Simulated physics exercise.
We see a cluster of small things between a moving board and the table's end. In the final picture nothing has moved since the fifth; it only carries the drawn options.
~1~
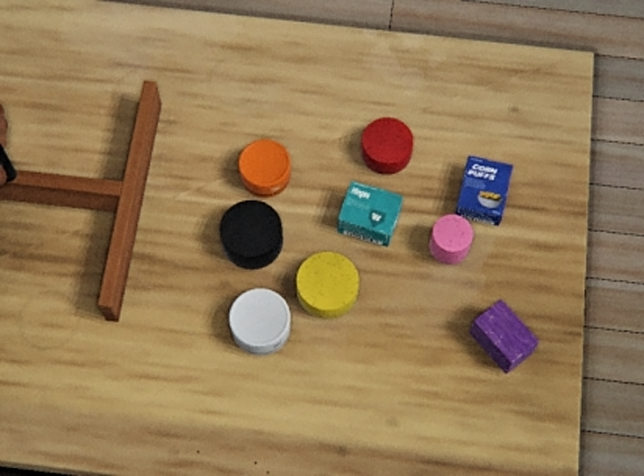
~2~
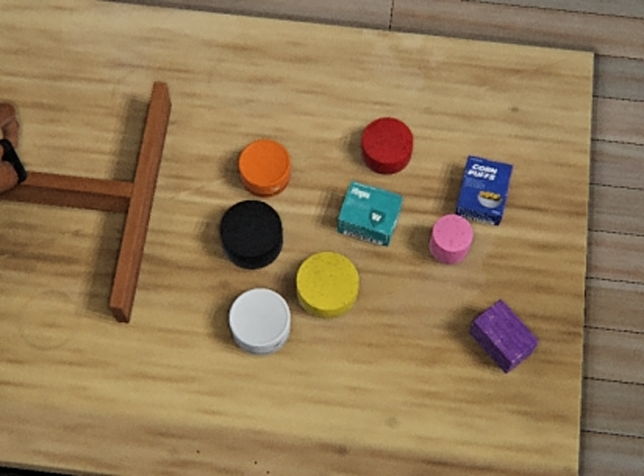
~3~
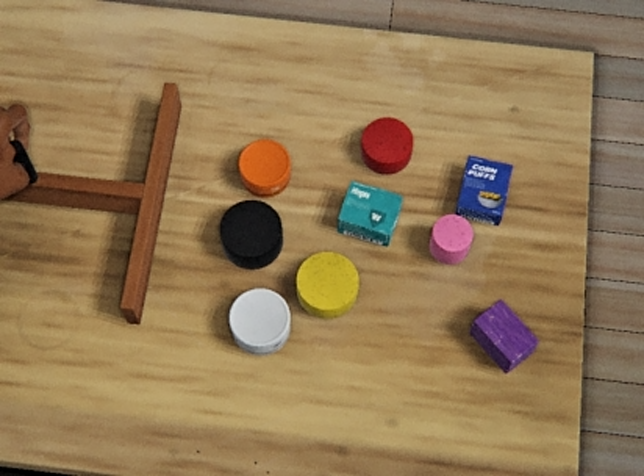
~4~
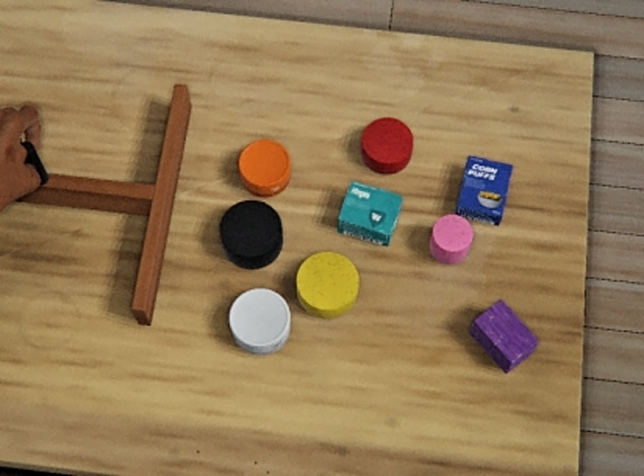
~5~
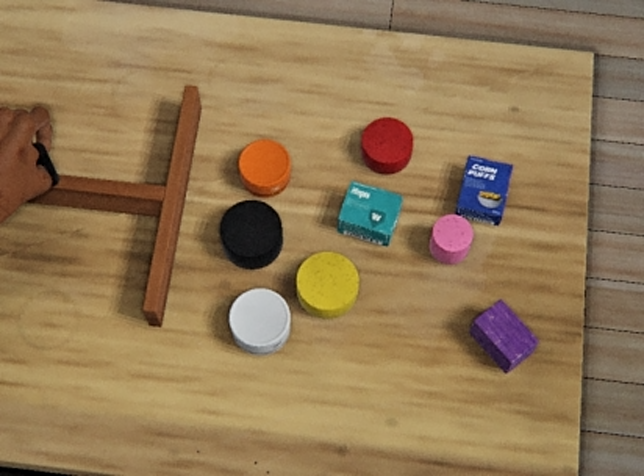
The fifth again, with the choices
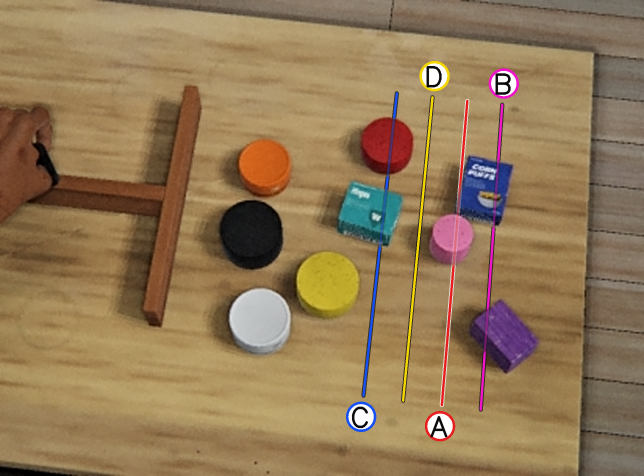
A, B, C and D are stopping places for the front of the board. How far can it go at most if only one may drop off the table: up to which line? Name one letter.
As far as mark B.
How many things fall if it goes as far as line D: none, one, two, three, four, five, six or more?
By then, none.
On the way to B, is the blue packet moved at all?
By then, yes.
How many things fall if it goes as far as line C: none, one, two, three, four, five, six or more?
The count is none.
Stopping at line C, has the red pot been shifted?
By then, yes.
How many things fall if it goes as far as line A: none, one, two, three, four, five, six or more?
In all, none.
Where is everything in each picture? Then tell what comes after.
The first picture shows yellow pot (328, 285); orange tub (266, 169); white tub (261, 322).
The second picture shows board (138, 190); purple block (504, 337).
The third picture shows board (149, 191); black pot (251, 235).
The fourth picture shows board (160, 192); red pot (387, 147).
The fifth picture shows board (171, 193); yellow pot (328, 285); orange tub (266, 169); white tub (261, 322).
On the marked copy, A at (455, 245); B at (492, 249); C at (381, 236); D at (419, 241).
Following B. Soon after the start, board (286, 206); white tub (308, 330); orange tub (326, 176).
Later, board (402, 219); blue packet (522, 192); pink pot (483, 266).
In the end, board (492, 229); blue packet (587, 180); pink pot (565, 287); none fallen.
As for the rest, A is within the limit but short; C is within the limit but short; D is within the limit but short.
